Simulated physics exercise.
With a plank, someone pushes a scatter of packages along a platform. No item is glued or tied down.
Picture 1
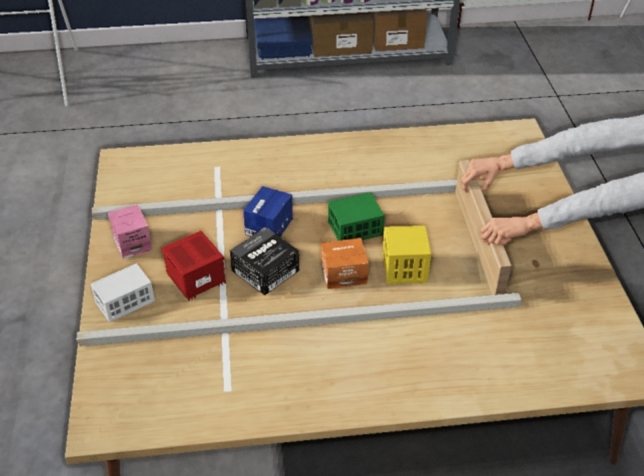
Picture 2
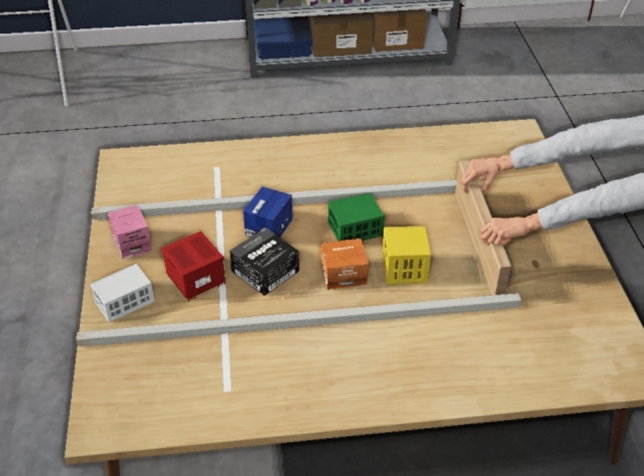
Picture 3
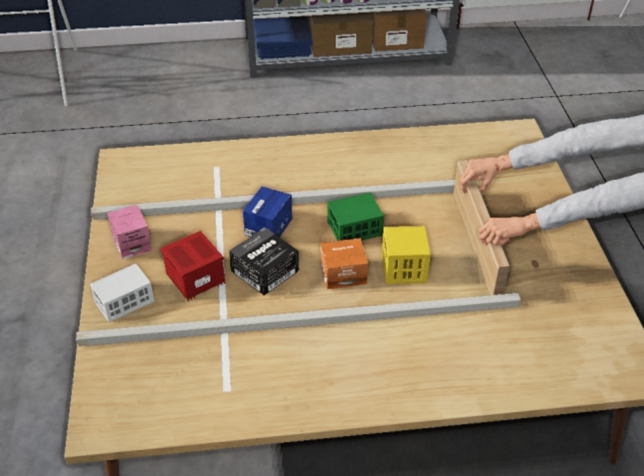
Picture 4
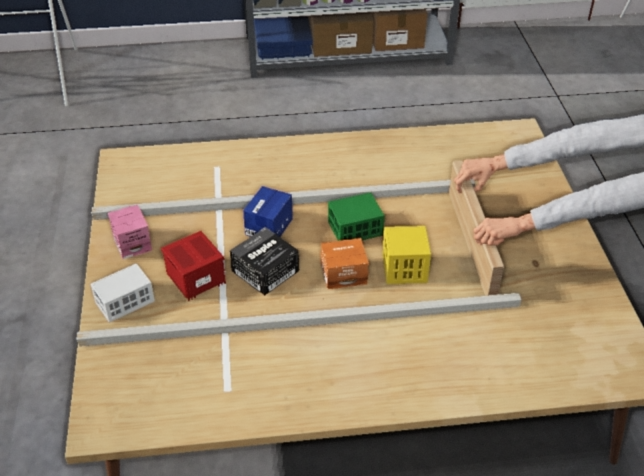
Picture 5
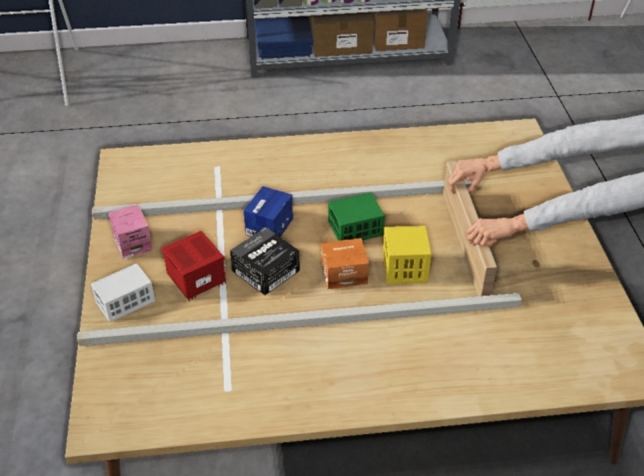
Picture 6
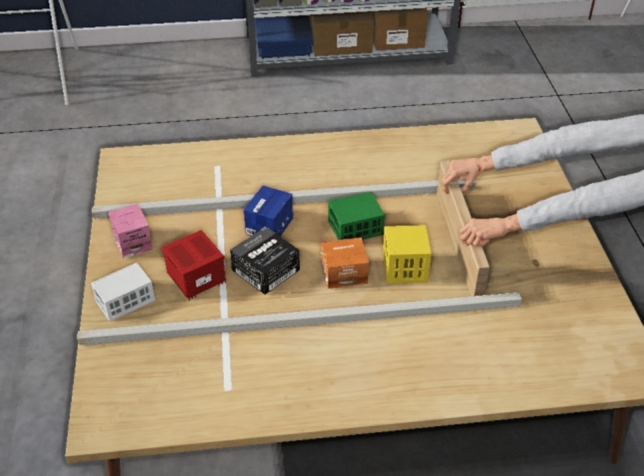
A wooden plank, gripped by two hands at the right, rests still at first, then slides a short way left between two rails on a wooden table. The colourful boxes and crates ahead of it, scattered around a white line, stay in place, with a gap still separating the plank from the yellow crate.
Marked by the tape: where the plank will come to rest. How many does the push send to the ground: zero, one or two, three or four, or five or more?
My prediction is one or two fallers.
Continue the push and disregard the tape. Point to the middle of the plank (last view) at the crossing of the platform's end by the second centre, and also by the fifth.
At (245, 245) for the second, at (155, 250) for the fifth.
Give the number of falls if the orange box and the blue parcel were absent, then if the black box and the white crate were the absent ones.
The count is 1 in one try and 0 in the other, in that order.
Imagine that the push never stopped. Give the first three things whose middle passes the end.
White crate, red tote, black box.
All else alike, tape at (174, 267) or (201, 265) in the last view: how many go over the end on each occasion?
In order, 4 and 2.
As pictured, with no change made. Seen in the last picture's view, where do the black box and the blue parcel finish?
The black box stops around (111, 262); the blue parcel around (155, 224).
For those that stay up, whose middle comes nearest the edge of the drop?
Nearest at the end: The black box.
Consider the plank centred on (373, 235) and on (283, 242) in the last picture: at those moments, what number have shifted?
At the first spot 4, then 7.
Soon after, none off yet; white crate at rest near (124, 292); pink box at rest near (131, 231); red tote at rest near (195, 265).
After that, none off yet; white crate displaced a little near (97, 294); pink box at rest near (131, 231); red tote displaced about its own width near (144, 271).
In the end, the number that fall off is one or two; gone, red tote and white crate.
